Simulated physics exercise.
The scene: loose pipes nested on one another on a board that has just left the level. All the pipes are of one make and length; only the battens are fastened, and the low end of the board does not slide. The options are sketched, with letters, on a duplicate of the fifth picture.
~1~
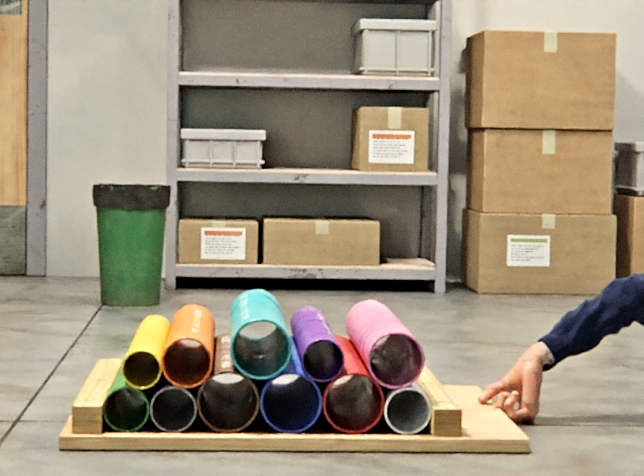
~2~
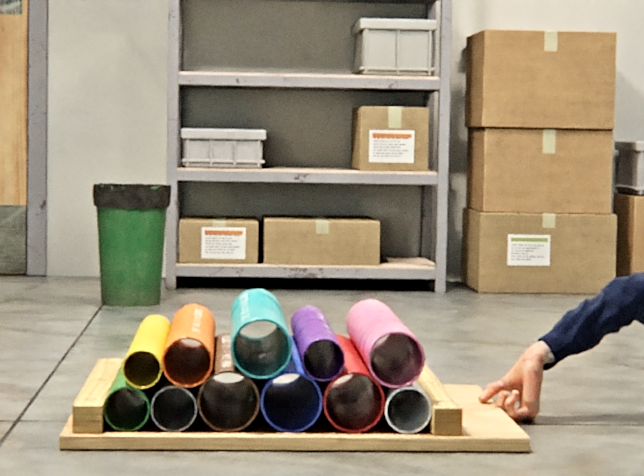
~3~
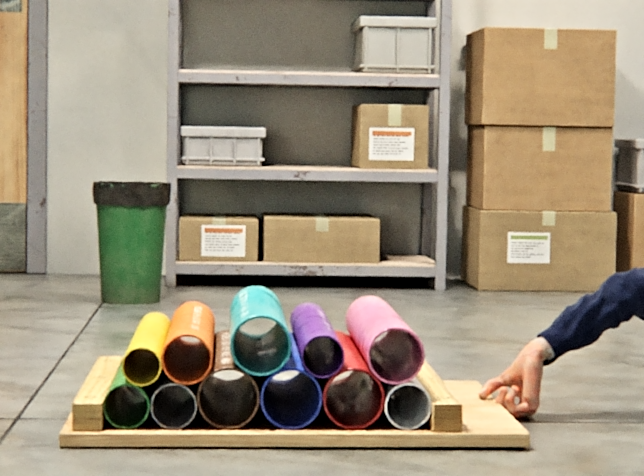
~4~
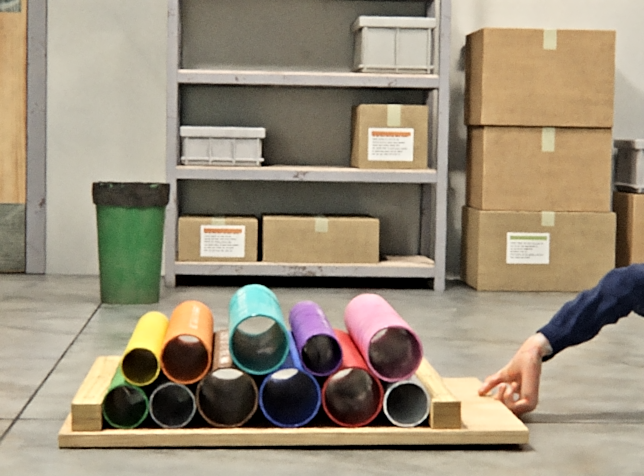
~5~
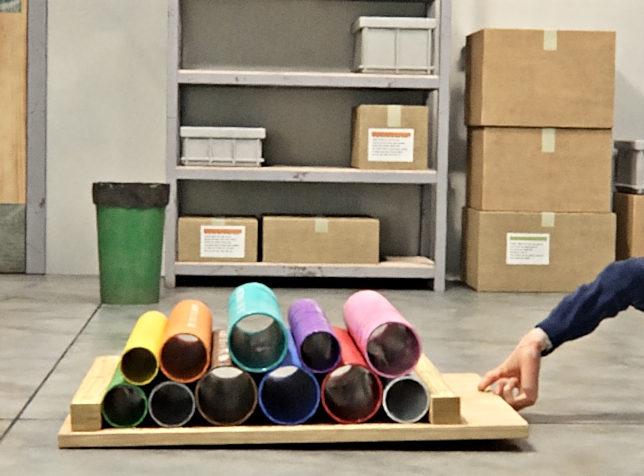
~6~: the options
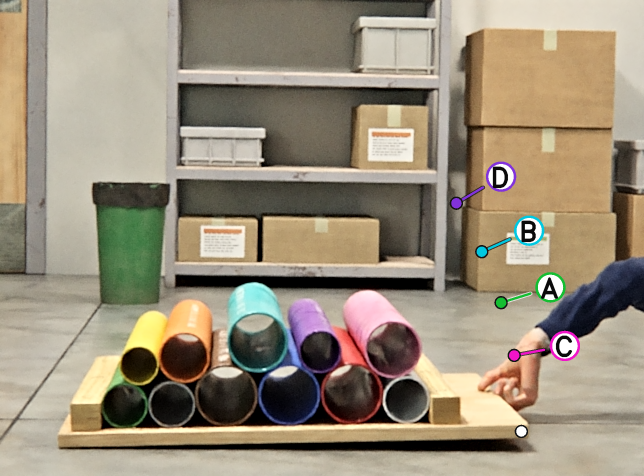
A hand reached in from the right and held the end of a wooden board stacked with colorful pipes between two wooden blocks, and the board shifted very slightly while the pipes stayed nested together.
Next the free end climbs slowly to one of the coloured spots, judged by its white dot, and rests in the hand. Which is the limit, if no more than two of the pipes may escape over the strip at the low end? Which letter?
Lift it to B and no more.
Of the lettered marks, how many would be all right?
Three of them.
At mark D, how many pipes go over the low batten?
At D the number is three.
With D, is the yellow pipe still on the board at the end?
No, with D.
On the marked copy, A at (501, 303); B at (482, 252); C at (514, 355); D at (457, 203); the white dot at (521, 432).
Following B. Soon after the start, board at 16°.
Later, board at 25°.
In the end, board at 25°, two over the low batten (orange, yellow).
As for the rest, A two over the low batten (orange, yellow); C none over the low batten; D three over the low batten (orange, turquoise, yellow).
